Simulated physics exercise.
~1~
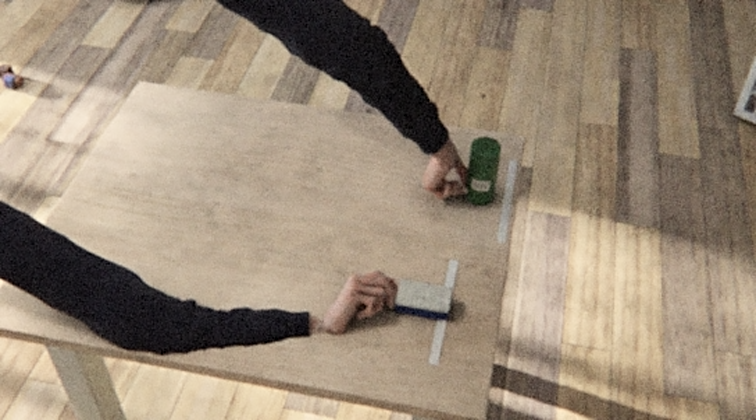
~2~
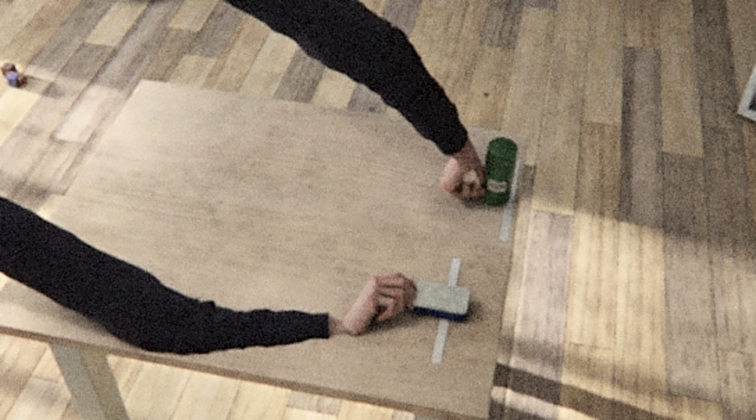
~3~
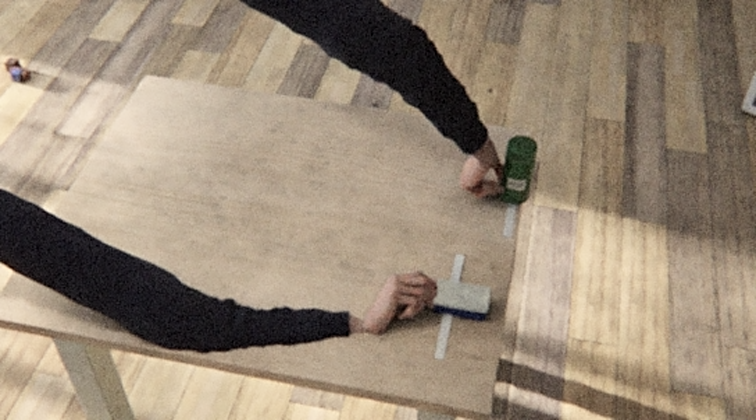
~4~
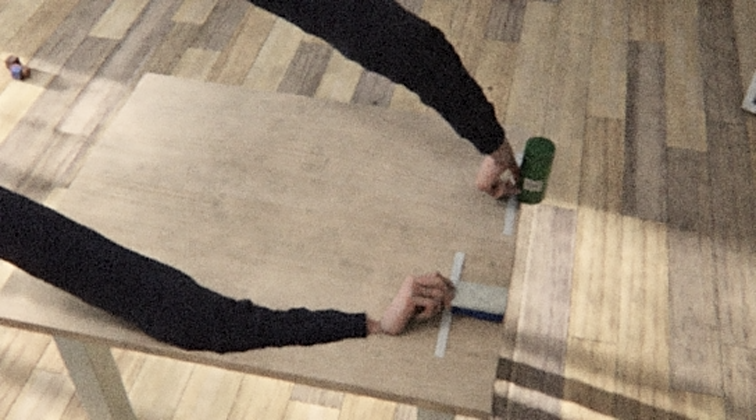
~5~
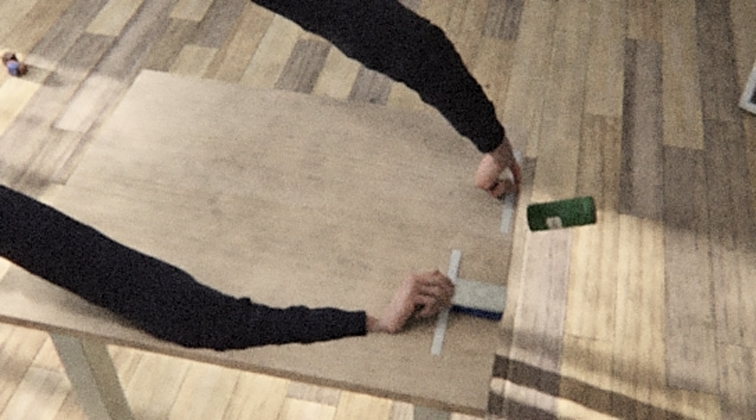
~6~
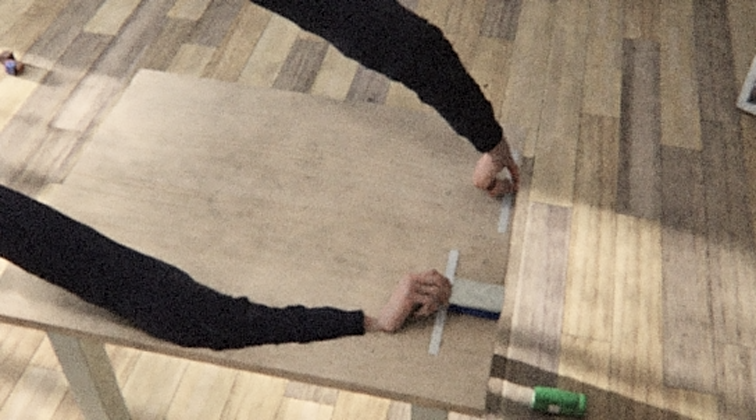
Two hands slowly pushing a blue sponge and a green jar rightward across a table, the jar toppling to the floor, the sponge staying on.
